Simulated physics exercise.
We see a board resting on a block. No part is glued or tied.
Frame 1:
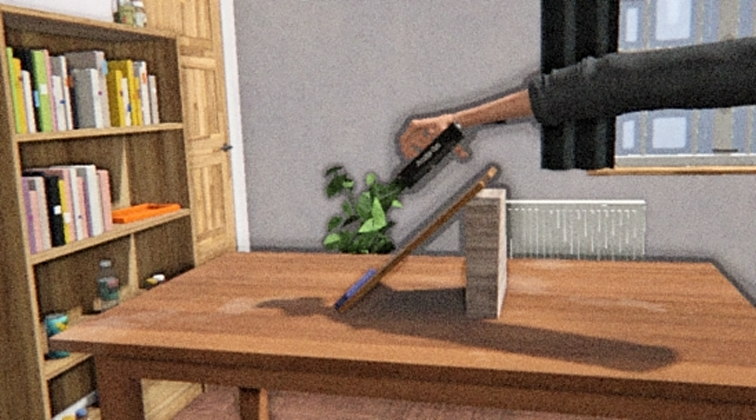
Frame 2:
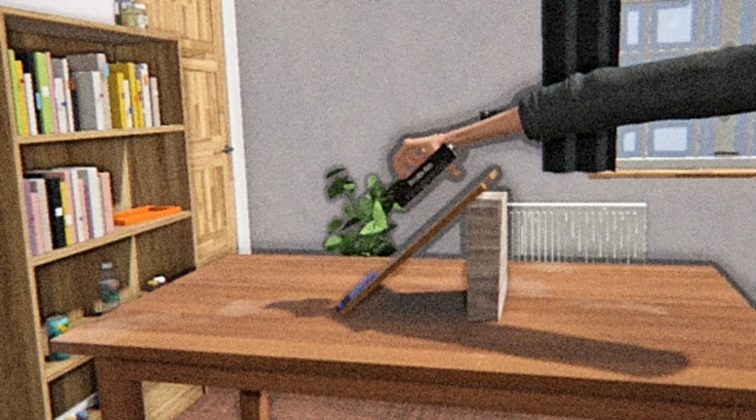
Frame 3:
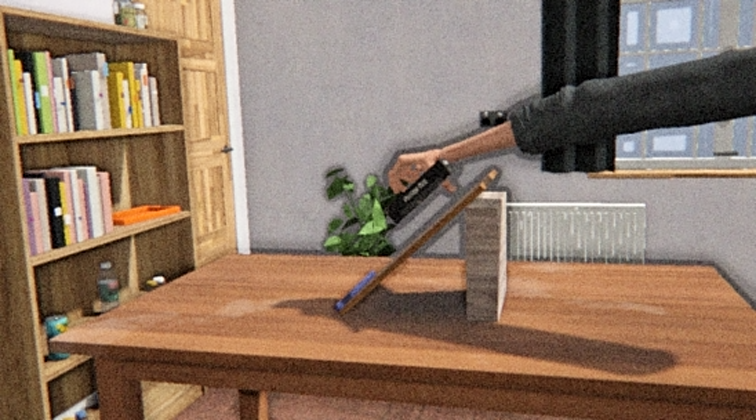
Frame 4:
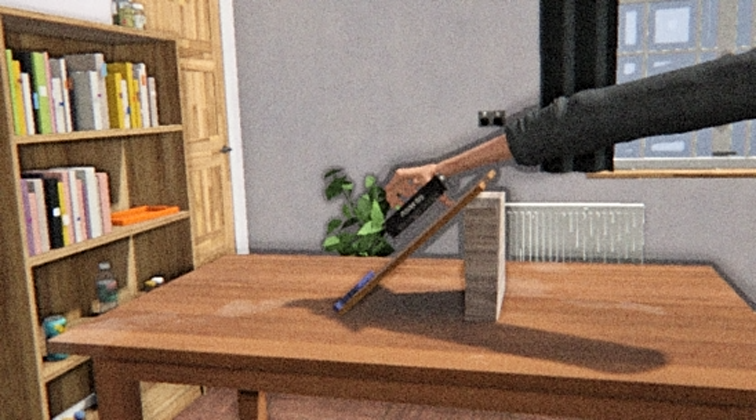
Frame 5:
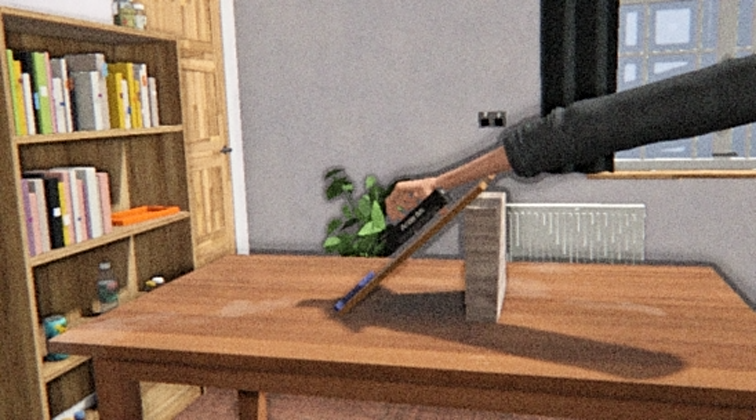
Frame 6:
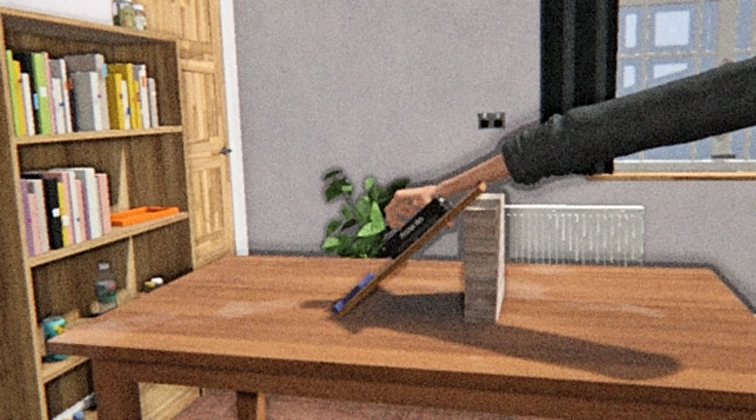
A hand lowers a black packet onto a sloping board leaning against a block.
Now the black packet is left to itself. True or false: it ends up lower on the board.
True.
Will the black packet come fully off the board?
Still on top.
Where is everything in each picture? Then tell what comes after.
Still above its spot; black packet (435, 154), in the first picture.
Still above its spot; black packet (427, 174), in the second picture.
Still above its spot; black packet (422, 189), in the third picture.
Still above its spot; black packet (419, 204), in the fourth picture.
Still above its spot; black packet (419, 217), in the fifth picture.
Set down, still held; black packet (419, 225), in the sixth picture.
Then, 0.30 s after the last picture, black packet slid a little near (401, 240).
Then, 0.40 s after the last picture, black packet slid about its own width near (380, 259).
At rest, moved from the start, black packet. Seen from the same camera at the end, black packet near (377, 262). The black packet slides or rolls down.
